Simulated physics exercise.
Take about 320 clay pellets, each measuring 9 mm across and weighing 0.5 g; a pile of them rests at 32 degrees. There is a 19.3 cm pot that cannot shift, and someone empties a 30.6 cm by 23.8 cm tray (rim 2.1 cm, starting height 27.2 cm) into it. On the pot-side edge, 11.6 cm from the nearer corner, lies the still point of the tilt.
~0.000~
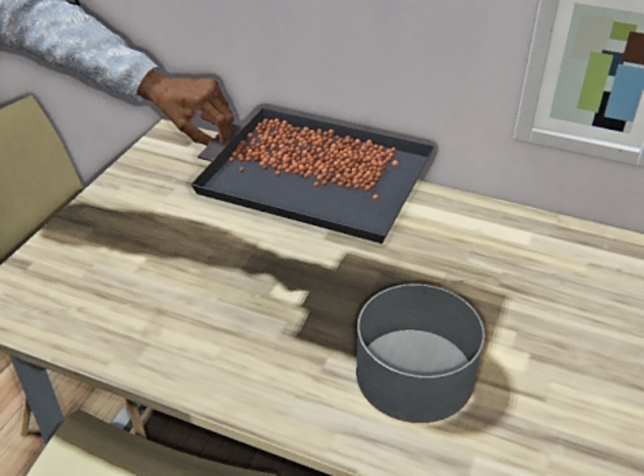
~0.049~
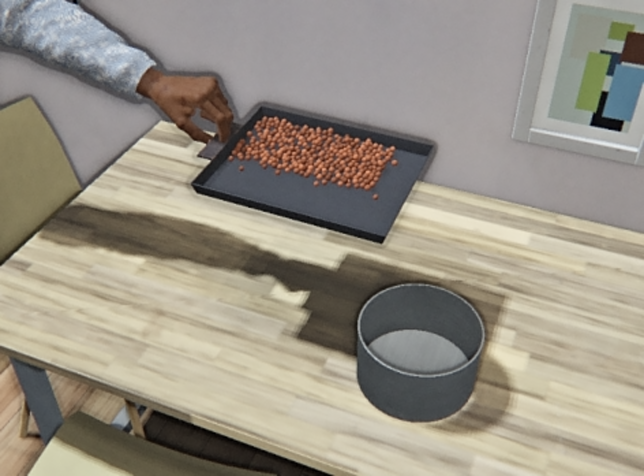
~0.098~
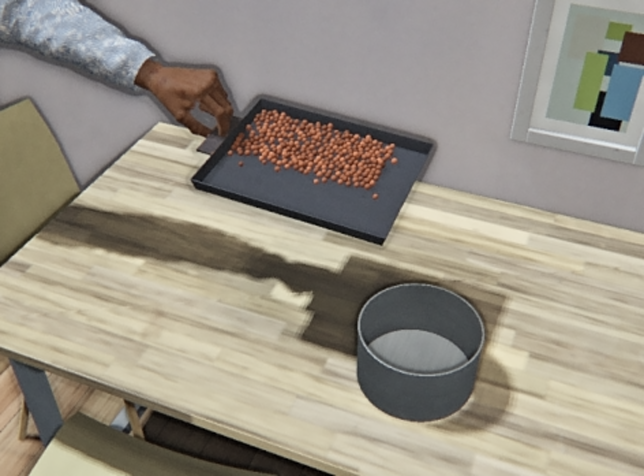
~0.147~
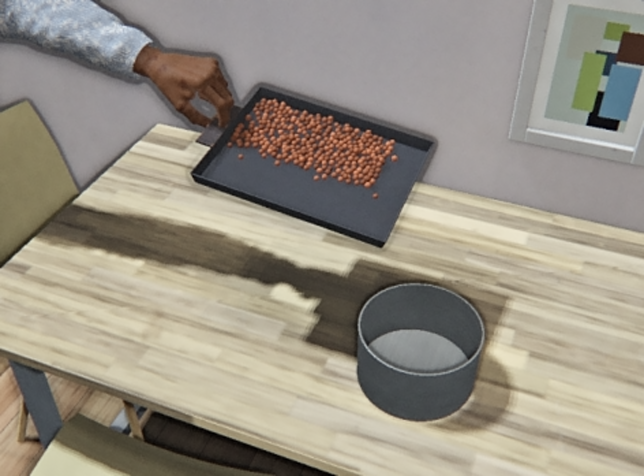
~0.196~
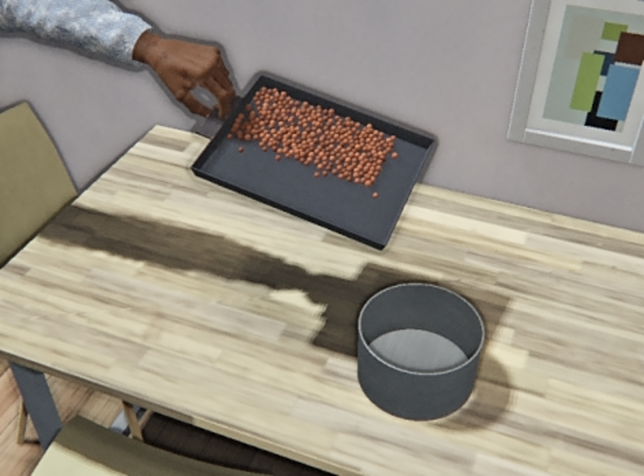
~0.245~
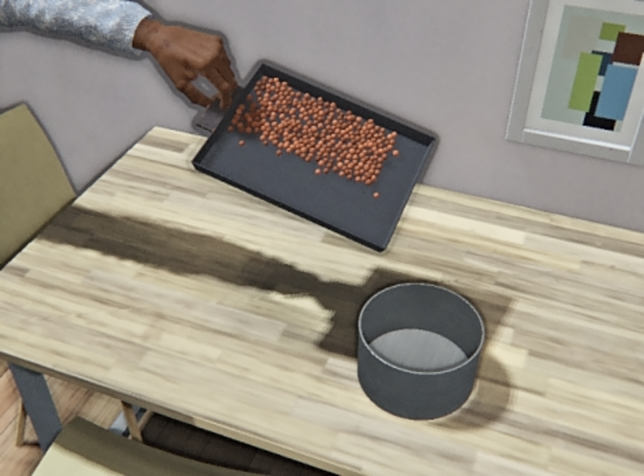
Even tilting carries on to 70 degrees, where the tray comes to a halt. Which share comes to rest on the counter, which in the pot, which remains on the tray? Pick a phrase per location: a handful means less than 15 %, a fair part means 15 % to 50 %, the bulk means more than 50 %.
Counter: A handful, pot: The bulk, left on the tray: A fair part.
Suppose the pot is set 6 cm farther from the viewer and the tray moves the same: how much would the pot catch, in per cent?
35 %.
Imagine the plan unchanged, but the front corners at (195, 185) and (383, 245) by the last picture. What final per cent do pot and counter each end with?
You'd end with pot at 10 and counter at 20.
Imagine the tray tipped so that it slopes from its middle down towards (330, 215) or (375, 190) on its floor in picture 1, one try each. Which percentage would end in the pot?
Approximately 40 percent, then 20 percent.
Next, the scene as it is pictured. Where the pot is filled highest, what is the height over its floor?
My guess is around 2.5 centimetres.
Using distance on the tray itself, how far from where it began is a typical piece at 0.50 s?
I'd say close to 6 centimetres.
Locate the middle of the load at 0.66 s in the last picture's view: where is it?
Load centre: About (373, 215) px.
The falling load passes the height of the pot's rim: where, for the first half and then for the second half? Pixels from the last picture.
Roughly (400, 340) to begin with, later roughly (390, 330).
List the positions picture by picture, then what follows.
In the first picture, tray tilt 0 degrees, front corners at (195, 183) and (383, 232); middle of the pieces at (313, 152); pot at (421, 328).
In the second picture, tray tilt 1 degrees, front corners at (195, 182) and (383, 233); middle of the pieces at (313, 151).
In the third picture, tray tilt 4 degrees, front corners at (195, 178) and (383, 235), lowest corner right front; middle of the pieces at (313, 147).
In the fourth picture, tray tilt 9 degrees, front corners at (195, 172) and (384, 238), lowest corner right front; middle of the pieces at (313, 141).
In the fifth picture, tray tilt 14 degrees, front corners at (195, 166) and (384, 242), lowest corner right front; middle of the pieces at (314, 135).
In the sixth picture, tray tilt 19 degrees, front corners at (196, 161) and (384, 245), lowest corner right front; middle of the pieces at (315, 130); pot at (421, 326). The tray's pace is about 105 degrees a second.
After 0.50 s, tilt 45 degrees; the tray holds 100 %, the pot 0 %.
Then, at 0.66 s, tilt 62 degrees; the tray holds 100 %, the pot 0 %.
After 0.95 s, tilt 70 degrees; the tray holds 35 %, the pot 55 %.
In the end, at 1.9 s, counter 0 %, pot 70 %, tray 30 %.
